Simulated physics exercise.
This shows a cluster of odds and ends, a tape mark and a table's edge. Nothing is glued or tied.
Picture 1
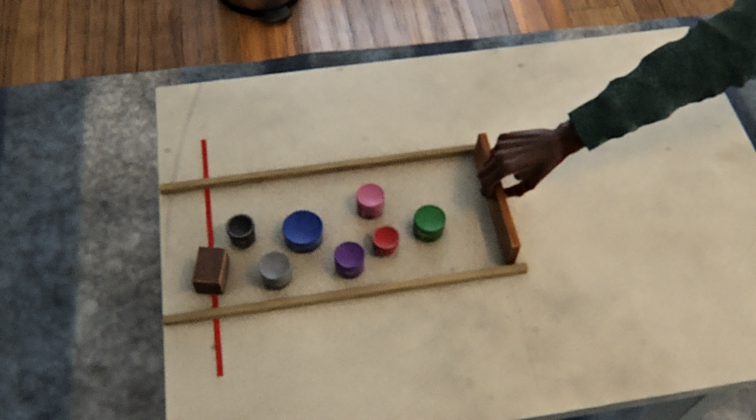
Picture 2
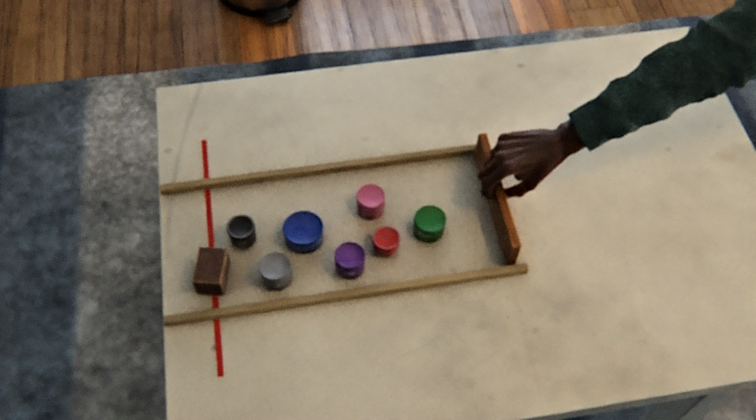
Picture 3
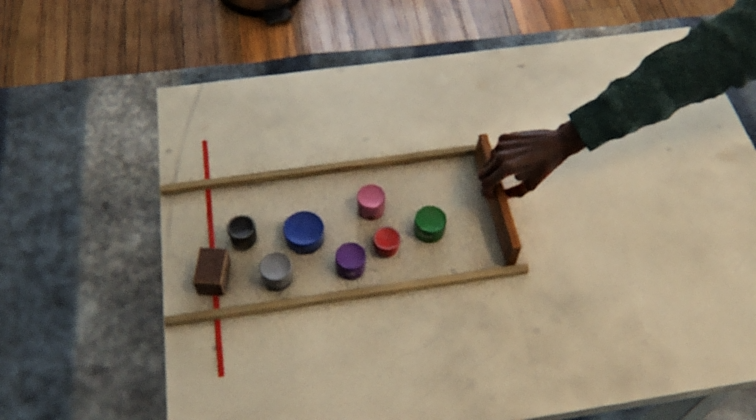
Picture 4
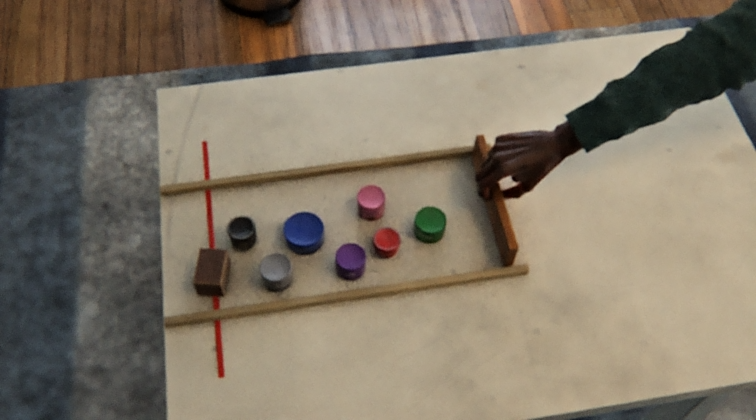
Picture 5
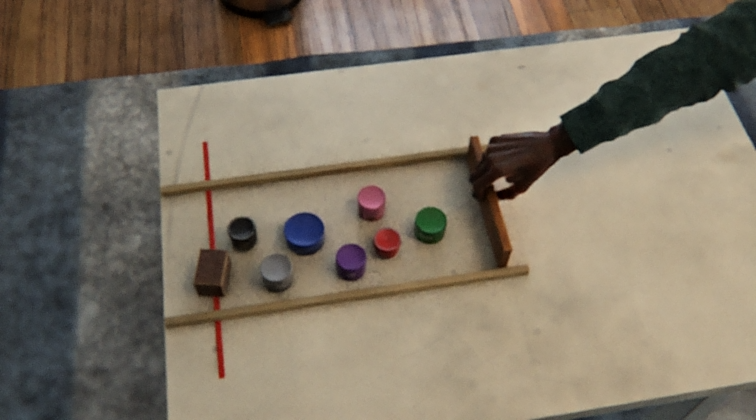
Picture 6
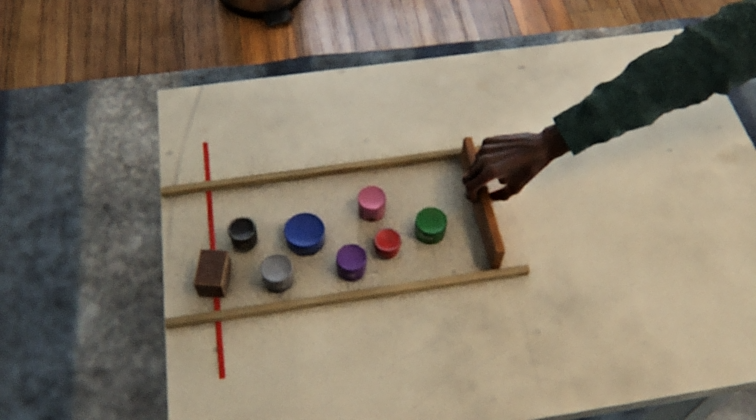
A hand in a dark green sleeve grips an upright wooden board between two wooden rails on a pale tabletop, seen from above, with floorboards and grey-blue fabric beyond. Left of the board sit green, red, pink, purple, blue, grey and black tubs, with a brown block by a red tape line. The hand slides the board slightly left, while the objects and view stay almost still.
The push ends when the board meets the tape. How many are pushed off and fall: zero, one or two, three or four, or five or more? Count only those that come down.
In the end the number that fall off is one or two.
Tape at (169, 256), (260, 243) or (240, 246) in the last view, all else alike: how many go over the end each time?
Try by try, 8, 0 and 1.
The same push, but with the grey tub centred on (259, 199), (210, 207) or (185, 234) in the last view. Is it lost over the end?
Place by place, it is kept; remains up; is lost.
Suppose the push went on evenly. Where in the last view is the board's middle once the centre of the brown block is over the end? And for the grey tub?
About (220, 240), and (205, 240) for the other.
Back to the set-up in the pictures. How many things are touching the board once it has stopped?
In contact: 4.
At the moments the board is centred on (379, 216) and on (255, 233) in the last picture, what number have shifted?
The counts are 4 and 8.
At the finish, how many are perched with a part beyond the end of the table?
It comes to 2.
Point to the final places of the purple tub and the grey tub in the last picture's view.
First (200, 297), then (169, 295).
A little later, none off yet; brown block at rest near (213, 274); black pot at rest near (244, 235); grey tub at rest near (277, 274).
Next, none off yet; brown block at rest near (213, 274); black pot shifted about its own width near (219, 235); grey tub shifted about its own width near (245, 277).
When it is over, the number that fall off is one or two; down, black pot and brown block.
